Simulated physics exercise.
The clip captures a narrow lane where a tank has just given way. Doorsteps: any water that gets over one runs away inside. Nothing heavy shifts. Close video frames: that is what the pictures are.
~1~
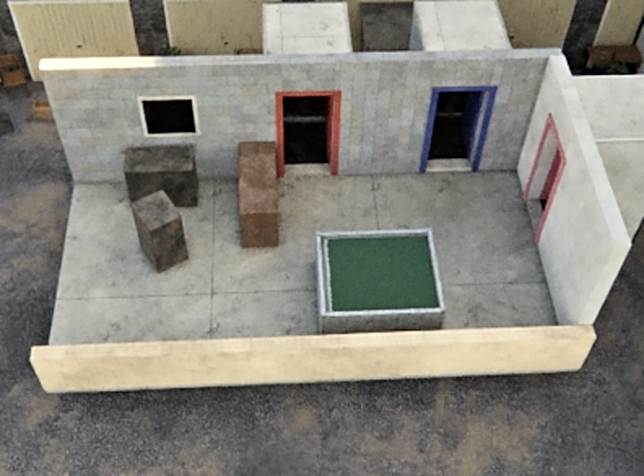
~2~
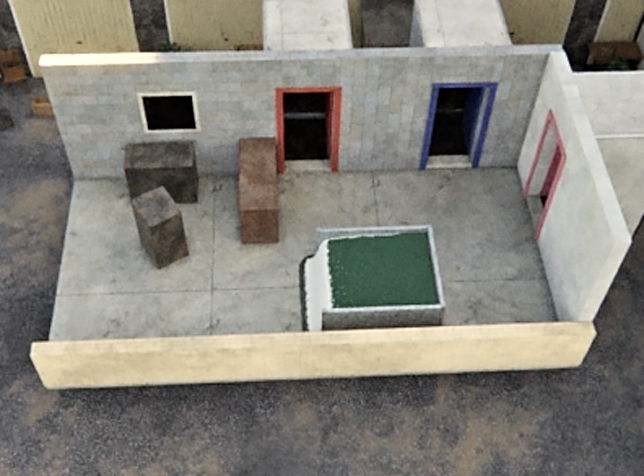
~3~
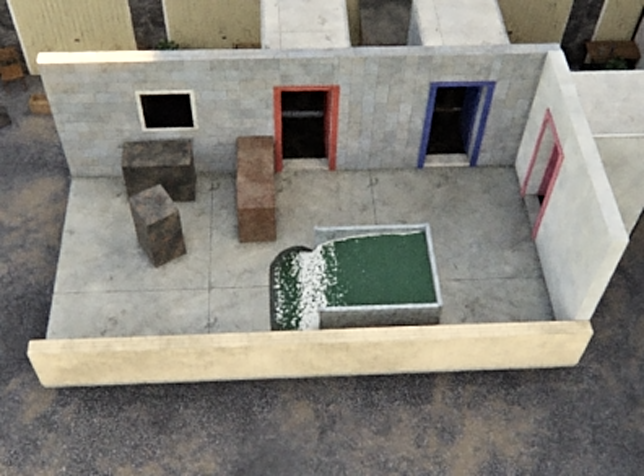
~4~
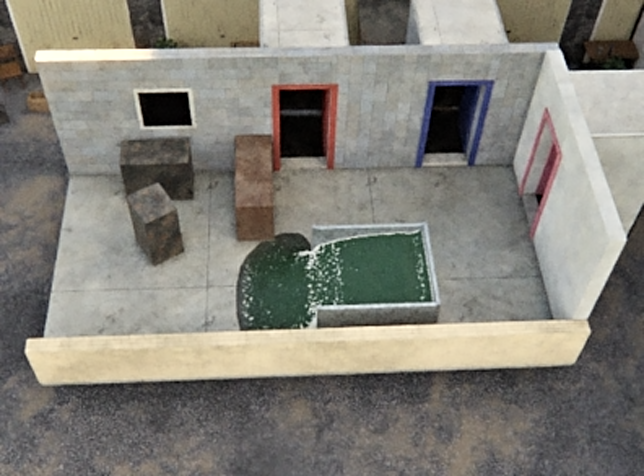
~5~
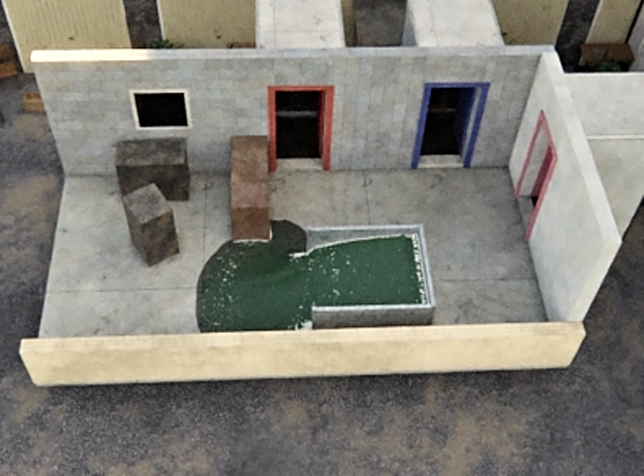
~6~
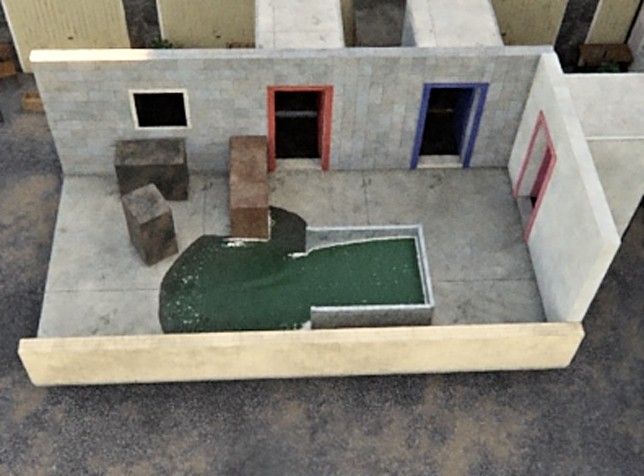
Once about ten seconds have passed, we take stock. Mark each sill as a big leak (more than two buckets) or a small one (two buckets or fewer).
Red door: Small; blue door: Small; pink door: Small.
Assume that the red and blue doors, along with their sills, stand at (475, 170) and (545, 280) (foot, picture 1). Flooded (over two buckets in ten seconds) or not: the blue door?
Note: Blue door keeps within limits.
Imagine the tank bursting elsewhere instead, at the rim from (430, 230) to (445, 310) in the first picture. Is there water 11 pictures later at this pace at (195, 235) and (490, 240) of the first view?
Untouched, then soaked.
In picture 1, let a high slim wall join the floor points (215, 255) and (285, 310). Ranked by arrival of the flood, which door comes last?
Answer: The pink door.
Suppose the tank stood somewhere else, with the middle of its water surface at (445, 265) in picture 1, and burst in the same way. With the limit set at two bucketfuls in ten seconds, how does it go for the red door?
As I read it, red door tops the mark.
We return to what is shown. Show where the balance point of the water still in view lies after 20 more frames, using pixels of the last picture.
Centre point: Around (229, 287).
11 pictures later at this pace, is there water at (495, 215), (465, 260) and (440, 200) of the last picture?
First spot not wet, second not wet, third not wet.
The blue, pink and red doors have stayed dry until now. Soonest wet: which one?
My pick is the red one.
A moment on, water covers 40 % of the floor; the red door not reached, the blue door not reached, the pink door not reached.
Next, water covers 45 % of the floor; the red door under two buckets in, the blue door not reached, the pink door not reached.
Then, water covers 55 % of the floor; the red door under two buckets in, the blue door not reached, the pink door not reached.
Later, water covers 55 % of the floor; the red door under two buckets in, the blue door not reached, the pink door not reached.
In the end, water covers 50 % of the floor; the red door under two buckets in, the blue door not reached, the pink door not reached.
